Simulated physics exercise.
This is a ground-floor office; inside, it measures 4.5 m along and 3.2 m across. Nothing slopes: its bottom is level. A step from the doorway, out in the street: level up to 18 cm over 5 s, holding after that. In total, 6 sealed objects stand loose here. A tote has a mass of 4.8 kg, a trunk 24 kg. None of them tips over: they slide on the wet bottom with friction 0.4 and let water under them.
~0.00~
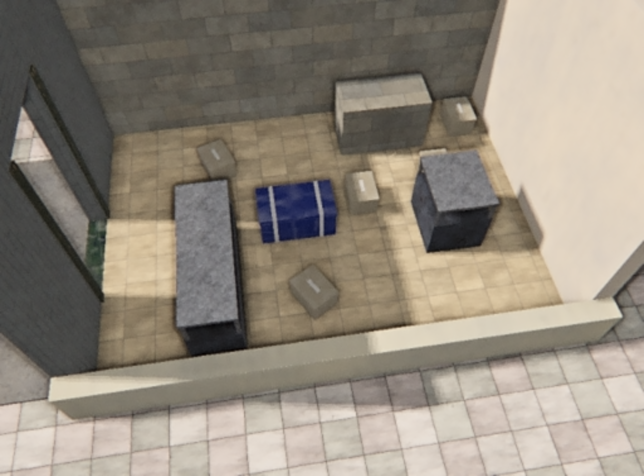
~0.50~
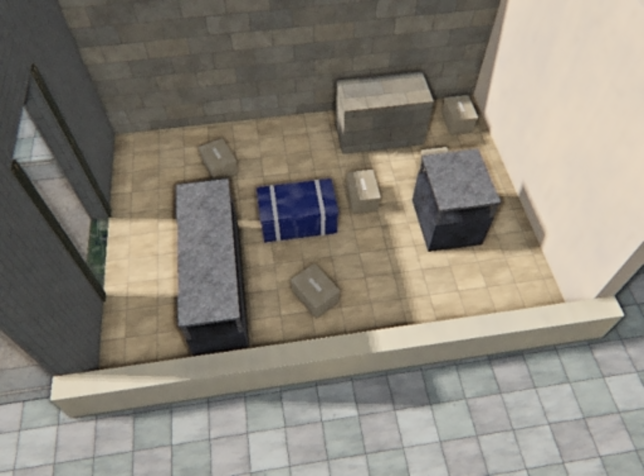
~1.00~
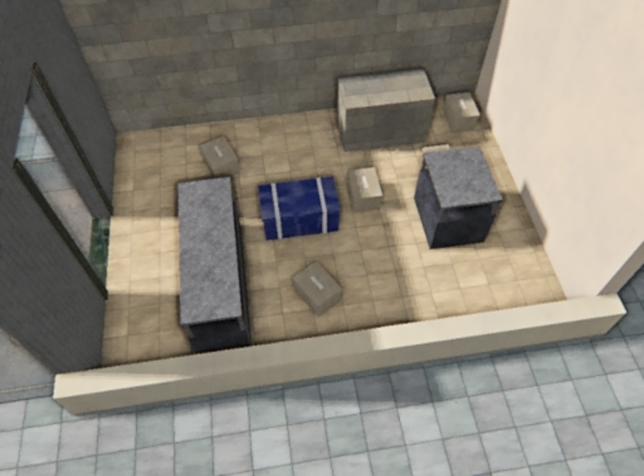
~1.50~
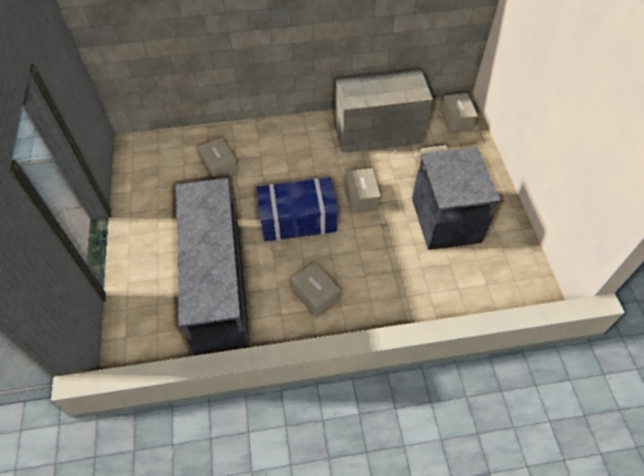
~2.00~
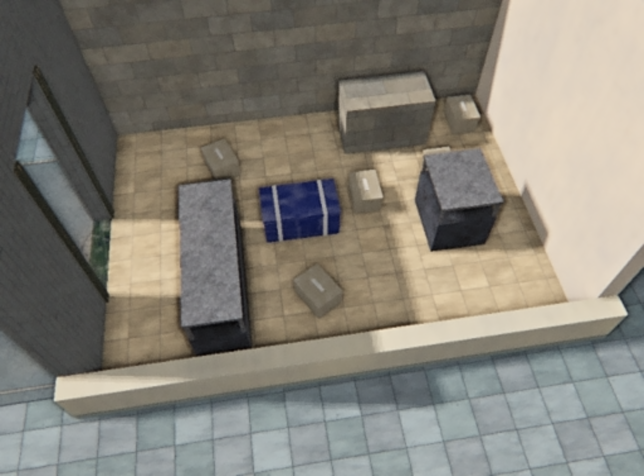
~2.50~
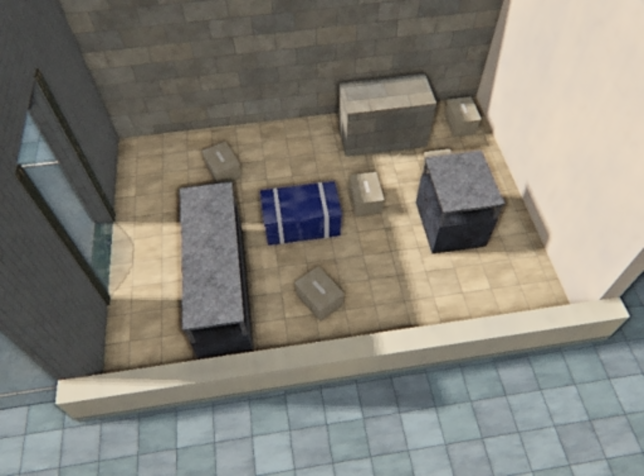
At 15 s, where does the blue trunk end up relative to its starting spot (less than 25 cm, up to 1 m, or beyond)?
Distance covered: Small.
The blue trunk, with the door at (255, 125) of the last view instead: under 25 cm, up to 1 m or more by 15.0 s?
The blue trunk would go a long distance.
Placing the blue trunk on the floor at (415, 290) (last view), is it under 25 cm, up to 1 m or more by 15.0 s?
It creeps a little.
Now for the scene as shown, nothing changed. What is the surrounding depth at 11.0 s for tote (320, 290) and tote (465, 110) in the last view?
Around 3 cm and 4 cm.
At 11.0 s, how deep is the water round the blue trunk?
Close to 3 centimetres.
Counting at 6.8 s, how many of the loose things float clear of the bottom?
Just then, the number is 1.
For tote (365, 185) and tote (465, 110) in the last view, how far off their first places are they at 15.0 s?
Shifts: 200 cm / 5 cm.
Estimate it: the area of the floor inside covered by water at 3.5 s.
About 1.0 m2.
After 3.5 s the blue trunk is near (300, 202), 0.0 m from its start, aground; 0 afloat.
After 6.8 s the blue trunk is near (300, 202), 0.0 m from its start, aground; 1 afloat.
After 11.0 s the blue trunk is near (300, 202), 0.0 m from its start, aground; 2 afloat.
After 15.0 s the blue trunk is near (305, 201), 0.1 m from its start, afloat; 6 afloat.
